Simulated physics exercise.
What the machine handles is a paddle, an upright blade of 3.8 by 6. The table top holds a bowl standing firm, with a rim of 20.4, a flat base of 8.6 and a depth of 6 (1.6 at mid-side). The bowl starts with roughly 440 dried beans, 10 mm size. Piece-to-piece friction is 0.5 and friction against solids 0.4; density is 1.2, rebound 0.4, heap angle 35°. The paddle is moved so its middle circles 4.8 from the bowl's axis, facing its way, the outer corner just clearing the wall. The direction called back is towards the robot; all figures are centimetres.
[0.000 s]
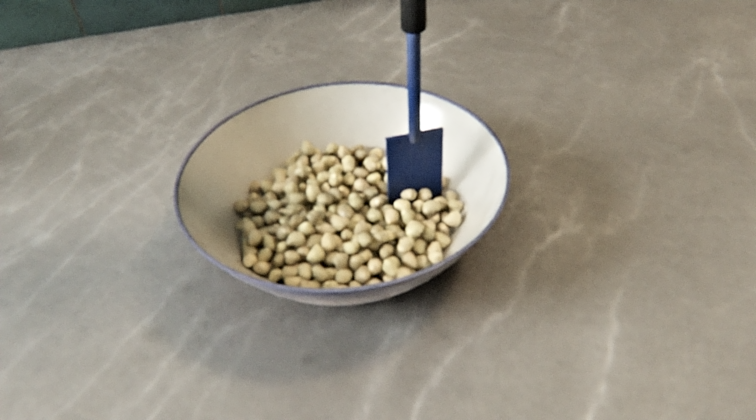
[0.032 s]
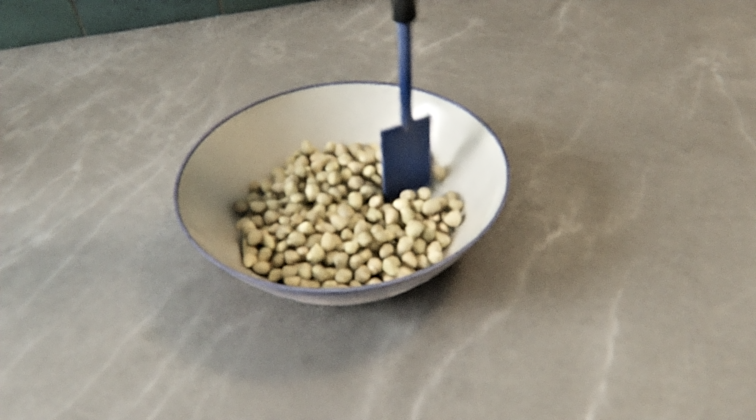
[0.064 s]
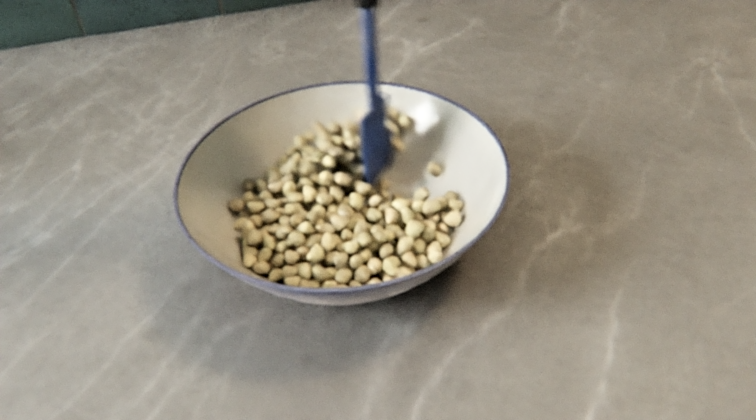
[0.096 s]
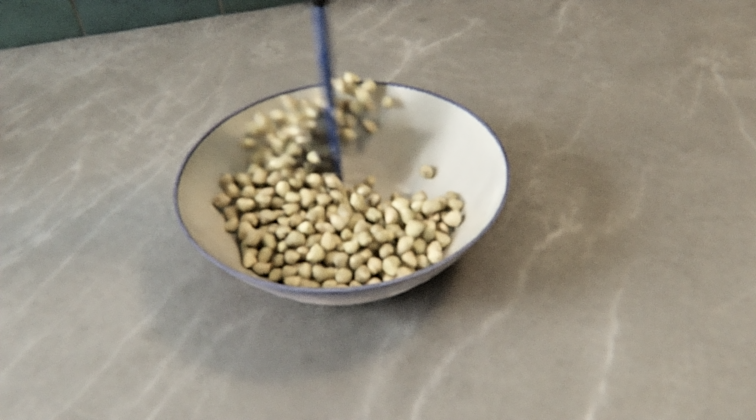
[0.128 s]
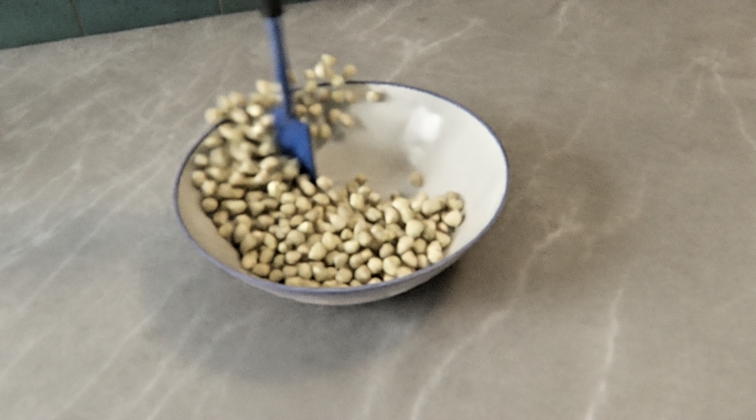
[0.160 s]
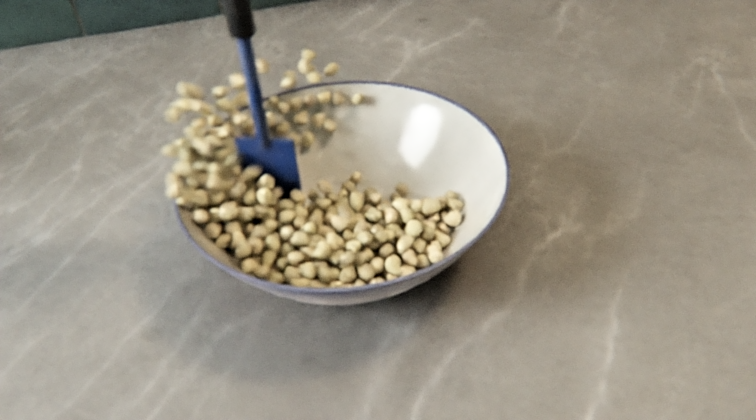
A blue paddle sweeping leftward through dried beans in a white bowl, pushing them up over the left rim in a spray.
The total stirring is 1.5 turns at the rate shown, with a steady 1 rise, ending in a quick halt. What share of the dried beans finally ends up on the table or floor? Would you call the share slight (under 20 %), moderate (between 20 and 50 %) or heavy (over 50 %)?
I would call it moderate.
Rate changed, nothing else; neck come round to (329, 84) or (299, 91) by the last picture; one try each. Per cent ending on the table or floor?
About 5 per cent, then about 10 per cent.
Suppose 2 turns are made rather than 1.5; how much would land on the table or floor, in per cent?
Roughly 35 per cent.
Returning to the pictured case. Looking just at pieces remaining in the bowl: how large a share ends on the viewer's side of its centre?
It comes to near 45 percent.
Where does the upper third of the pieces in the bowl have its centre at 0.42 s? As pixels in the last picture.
About (392, 139).
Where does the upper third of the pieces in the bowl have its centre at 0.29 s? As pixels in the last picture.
Around (422, 233).
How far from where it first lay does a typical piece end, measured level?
10 cm.
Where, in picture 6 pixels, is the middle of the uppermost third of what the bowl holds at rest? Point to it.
Estimated centre: (328, 206).
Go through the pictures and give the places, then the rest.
The paddle neck at (414, 113), 0° round; upper third of the load around (336, 212), from x 240 to 455, top at y 150; 443 in the bowl, in the first picture.
The paddle neck at (406, 102), 14° round; upper third of the load around (340, 207), from x 240 to 455, top at y 145, in the second picture.
The paddle neck at (373, 86), 49° round; upper third of the load around (336, 186), from x 235 to 455, top at y 110, in the third picture.
The paddle neck at (328, 84), 85° round; upper third of the load around (302, 172), from x 220 to 455, top at y 80, in the fourth picture.
The paddle neck at (286, 96), 120° round; upper third of the load around (265, 168), from x 200 to 455, top at y 60; 442 in the bowl, 1 in flight or on the tool, in the fifth picture.
The paddle neck at (260, 119), 156° round; upper third of the load around (235, 172), from x 170 to 455, top at y 55; 429 in the bowl, 14 in flight or on the tool, in the sixth picture.
After 0.29 s, 301° round, highest piece 10 above the table; 348 in the bowl, 25 on the table or floor, 70 in flight or on the tool.
After 0.42 s, 85° round, highest piece 8 above the table; 308 in the bowl, 115 on the table or floor, 20 in flight or on the tool.
After 0.68 s, 180° round, highest piece 4 above the table; 299 in the bowl, 143 on the table or floor, 1 in flight or on the tool.
After 1.38 s, 180° round, highest piece 4 above the table; 299 in the bowl, 144 on the table or floor.
In the end, 299 in the bowl, 144 on the table or floor. That is 33 % on the table or floor.
